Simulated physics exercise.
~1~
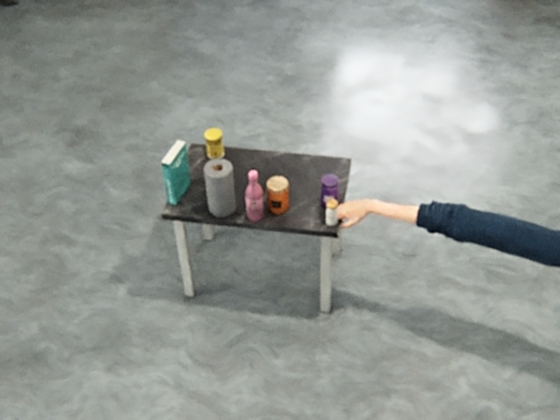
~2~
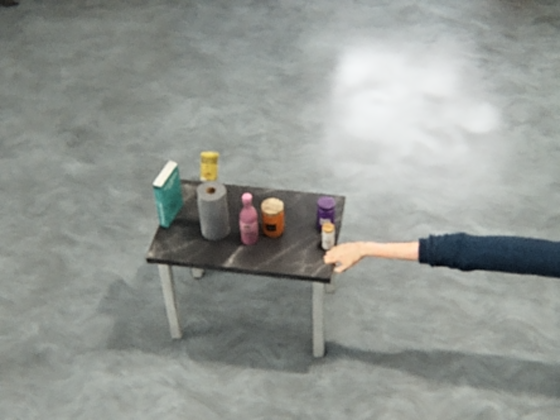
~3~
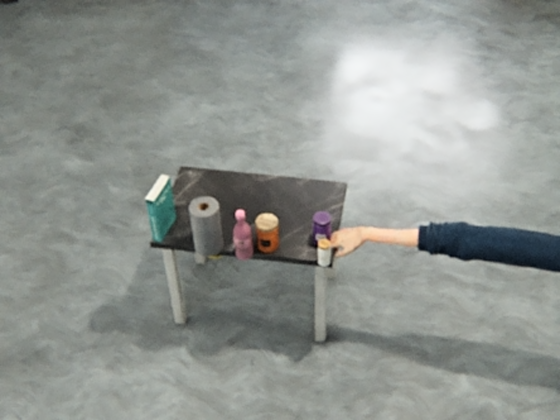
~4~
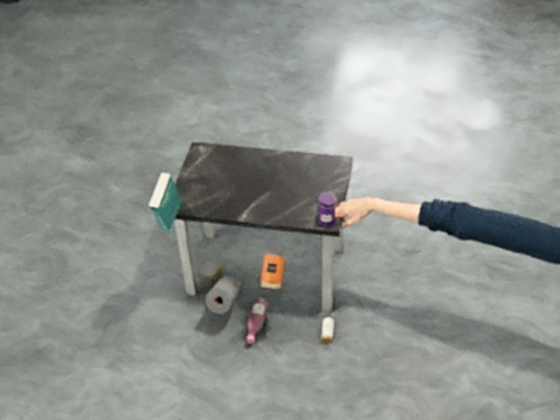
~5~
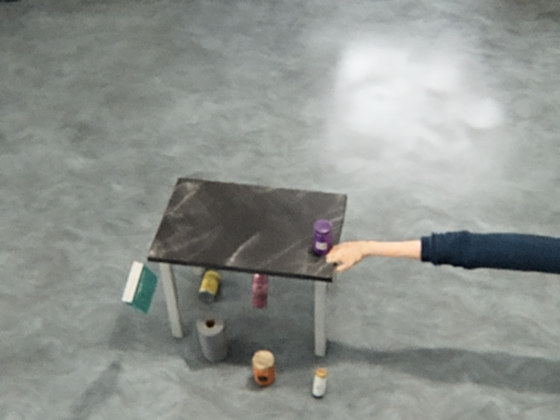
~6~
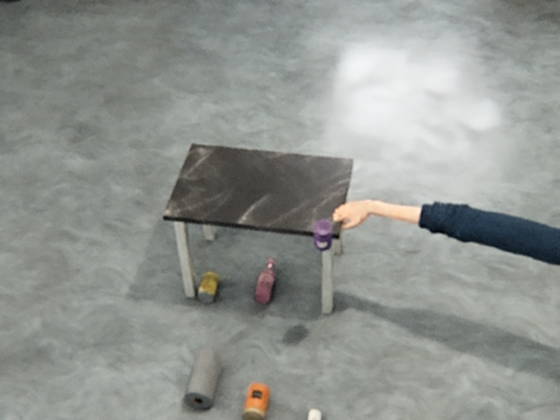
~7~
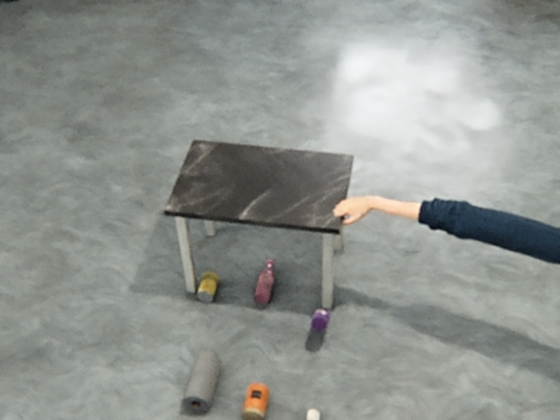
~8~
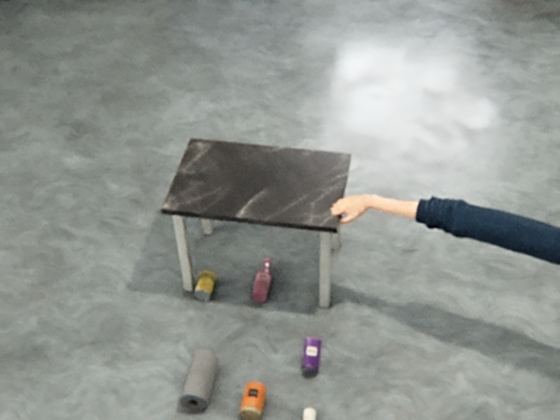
A small dark-topped table, seen from above on a mottled grey floor, is jerked toward the viewer and back by a blue-sleeved arm at its right edge. On it stand a turquoise book at left, a yellow tin behind a grey roll, a pink bottle, an orange jar, and a purple jar beside a white shaker. The objects slide to the near edge, and all but the purple jar drop off, the book tipping over the left corner. The purple jar follows last. The table ends bare, with the tin and bottle beneath it and the roll and jars lying in front.
